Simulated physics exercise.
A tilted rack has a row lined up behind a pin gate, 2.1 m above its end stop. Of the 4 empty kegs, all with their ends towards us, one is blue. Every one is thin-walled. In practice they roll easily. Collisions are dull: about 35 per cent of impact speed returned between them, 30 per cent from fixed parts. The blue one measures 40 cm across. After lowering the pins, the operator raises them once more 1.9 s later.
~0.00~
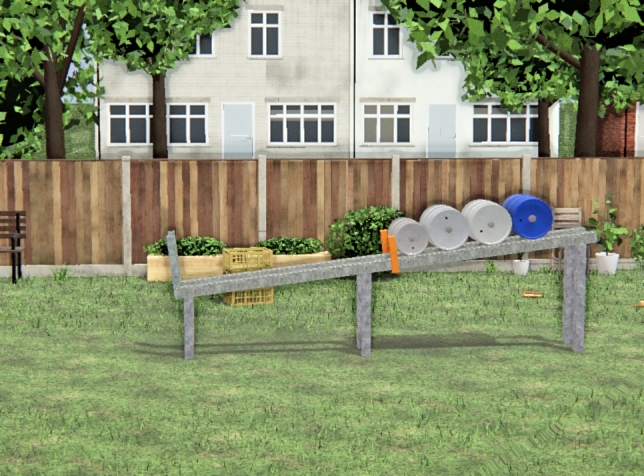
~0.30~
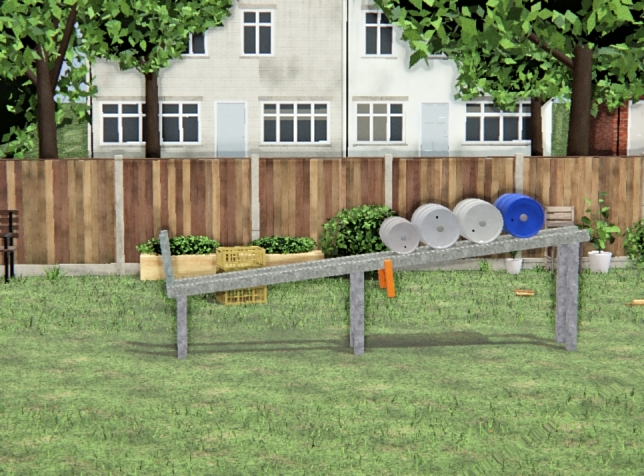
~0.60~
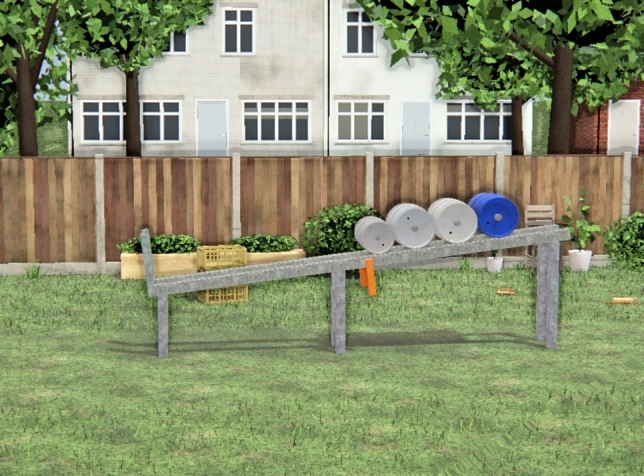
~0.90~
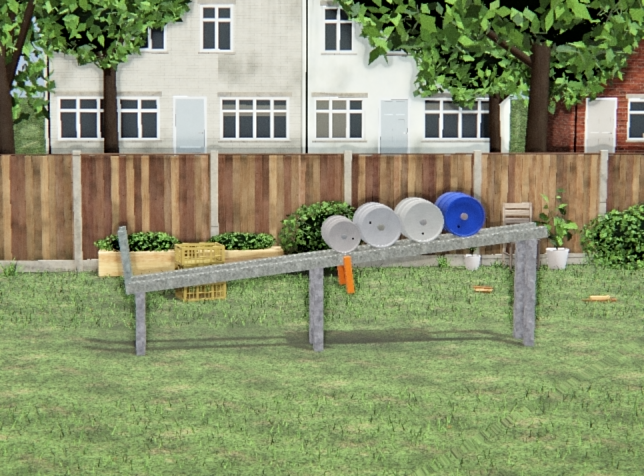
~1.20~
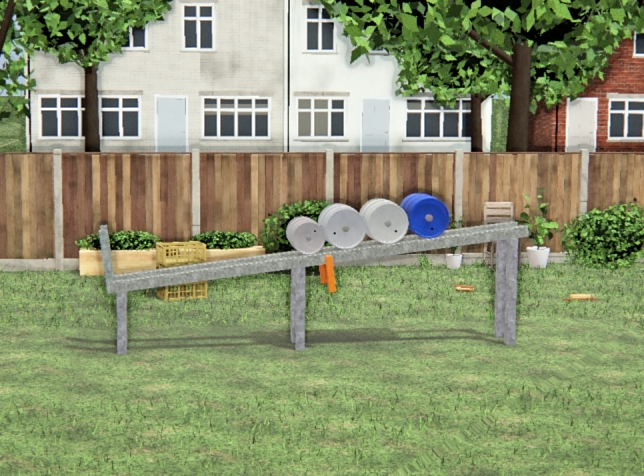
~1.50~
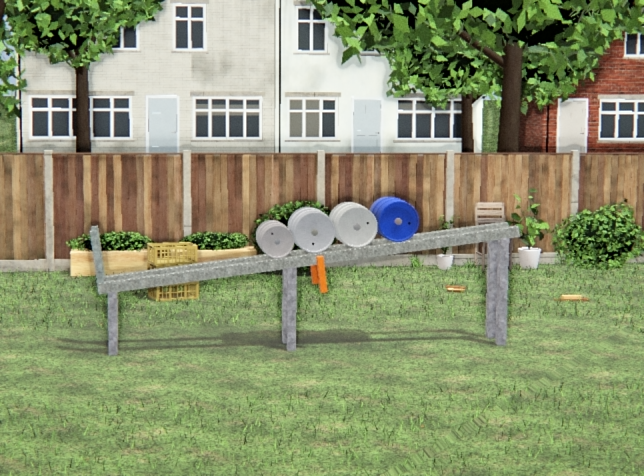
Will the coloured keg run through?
It is retained.
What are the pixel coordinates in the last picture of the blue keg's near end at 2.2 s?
I'd put it somewhere around (344, 229) in that view.
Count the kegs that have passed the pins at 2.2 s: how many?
The tally at that time would be 3.
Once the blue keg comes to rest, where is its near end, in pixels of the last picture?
(341, 229).
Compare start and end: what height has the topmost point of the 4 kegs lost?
15 cm.
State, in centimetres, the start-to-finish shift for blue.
Estimate - blue near 110.
Then, 1.8 s in, blue is on the rails, 50 cm above the pins, rolling left; 2 through so far.
Then, 2.2 s in, blue is on the rails, 25 cm above the pins; 3 through so far.
Then, 2.6 s in, blue is on the rails, 25 cm above the pins; 3 through so far.
In the end (3.1 s), blue is on the rails, 25 cm above the pins; 3 through so far.
